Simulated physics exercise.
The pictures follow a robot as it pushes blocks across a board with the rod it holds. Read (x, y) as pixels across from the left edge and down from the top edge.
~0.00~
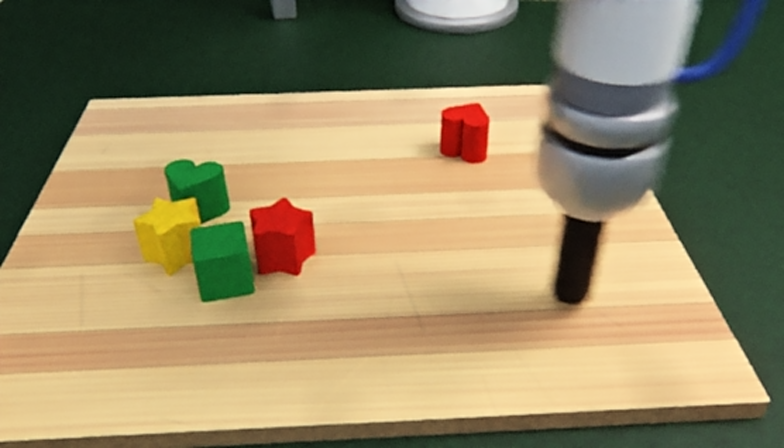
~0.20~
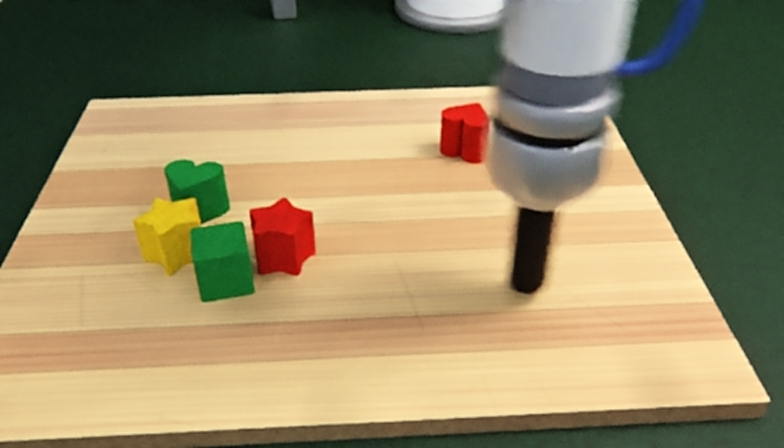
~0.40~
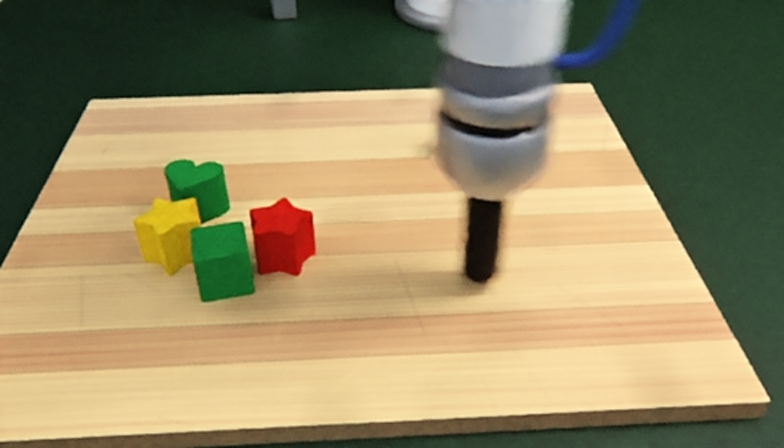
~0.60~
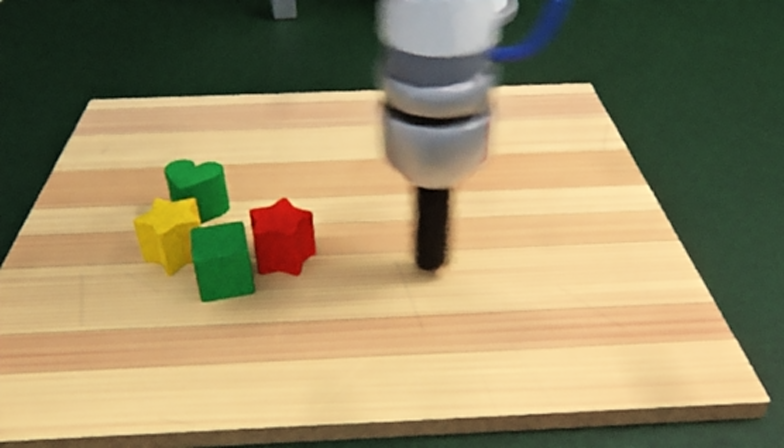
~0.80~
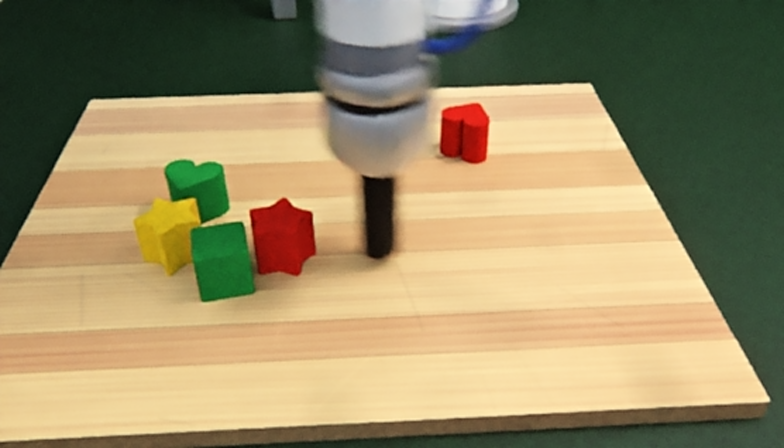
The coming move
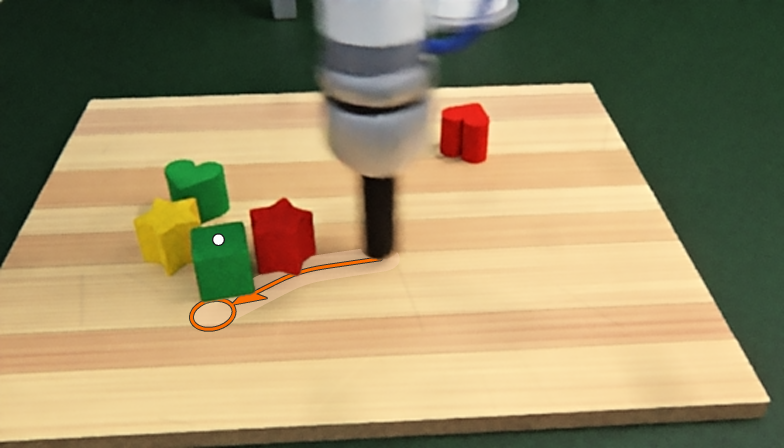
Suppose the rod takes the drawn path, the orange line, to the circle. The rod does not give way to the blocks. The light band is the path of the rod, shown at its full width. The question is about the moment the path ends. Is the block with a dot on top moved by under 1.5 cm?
Answer: No.
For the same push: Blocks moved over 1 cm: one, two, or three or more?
Two blocks, no more.
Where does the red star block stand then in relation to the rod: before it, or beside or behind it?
Once the path is finished, the red star block lies beside or behind the rod.
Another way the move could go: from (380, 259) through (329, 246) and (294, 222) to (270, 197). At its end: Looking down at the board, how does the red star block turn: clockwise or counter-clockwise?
Anticlockwise.
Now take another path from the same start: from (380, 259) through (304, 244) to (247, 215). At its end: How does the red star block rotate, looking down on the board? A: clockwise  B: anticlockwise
B: Anticlockwise.
The drawn path runs from (380, 259) via (294, 274), ending at (213, 314); the dot is on the green square.
What follows on the original path. One third of the way, rod at (321, 258); nothing pushed yet.
Two thirds of the way, rod at (266, 277); green square at (205, 240), turned 20° anticlockwise; red star block at (255, 215), turned 40° clockwise.
At the end, rod at (211, 304); yellow star block at (165, 211), turned 15° clockwise; green square at (169, 248), turned 30° clockwise; red star block at (255, 215), turned 40° clockwise.
